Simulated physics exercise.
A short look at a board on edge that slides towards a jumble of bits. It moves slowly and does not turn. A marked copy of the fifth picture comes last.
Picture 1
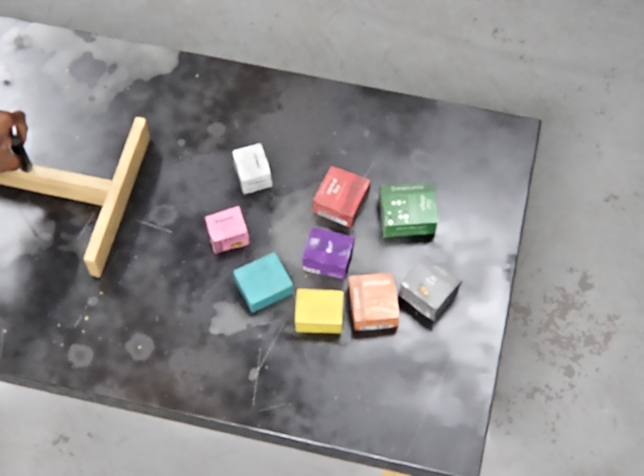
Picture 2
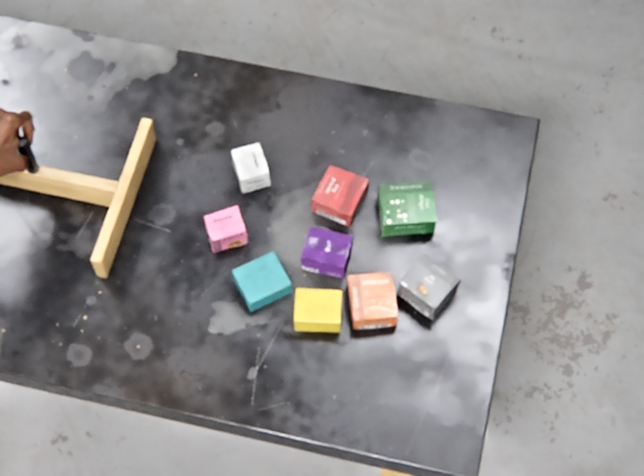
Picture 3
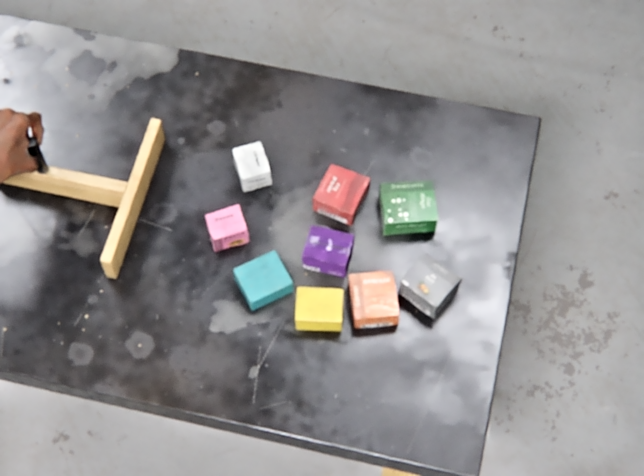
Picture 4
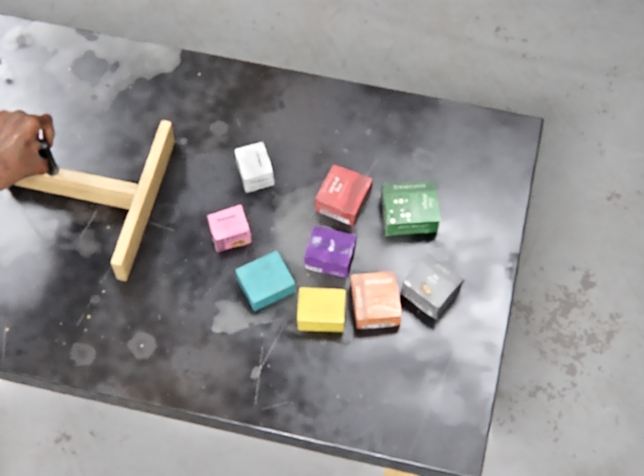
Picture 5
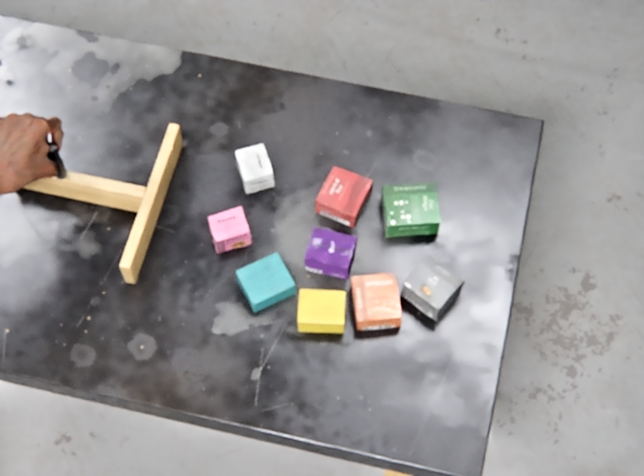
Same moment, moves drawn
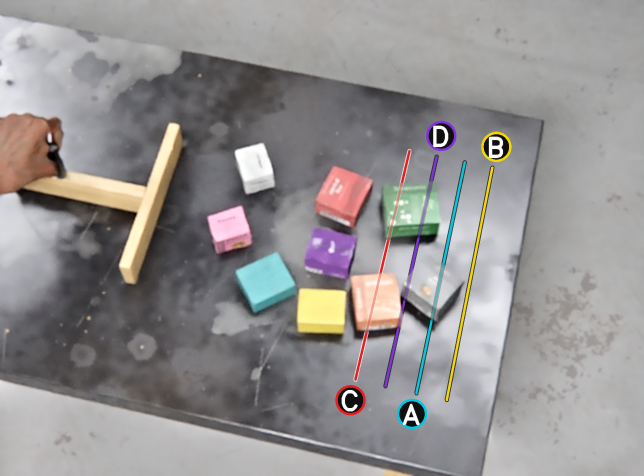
A T-shaped wooden pusher, held by a hand at the left edge, lies on a dark, scuffed tabletop seen from above against a grey floor. To its right are scattered small boxes: white and pink nearest, teal and yellow lower, purple and red in the middle, with orange, grey and green farther right. The hand slides the pusher slowly rightward without turning it, while the boxes stay put and the view shifts barely.
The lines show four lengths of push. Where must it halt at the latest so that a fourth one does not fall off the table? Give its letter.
It can go as far as A.
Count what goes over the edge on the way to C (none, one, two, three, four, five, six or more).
The count is none.
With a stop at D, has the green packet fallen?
By then, yes.
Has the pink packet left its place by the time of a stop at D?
Yes.
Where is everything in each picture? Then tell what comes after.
White box (252, 169); green packet (408, 209); orange box (374, 302), in the first frame.
Board (122, 187); pink packet (226, 230), in the second frame.
Board (131, 188); grey packet (430, 286), in the third frame.
Board (142, 190); red packet (343, 195), in the fourth frame.
Board (150, 193); white box (255, 169); green packet (411, 209); orange box (376, 302), in the fifth frame.
On the copy, A at (442, 272); B at (471, 278); C at (384, 260); D at (412, 266).
On A. First, board (253, 215); turquoise block (275, 285); white box (288, 183).
Then, board (356, 236); grey packet (466, 290); green packet (472, 225).
Finally, board (440, 254); grey packet over the edge; green packet over the edge; two fallen.
By contrast, B drops five; C is within the limit but short; D is within the limit but short.
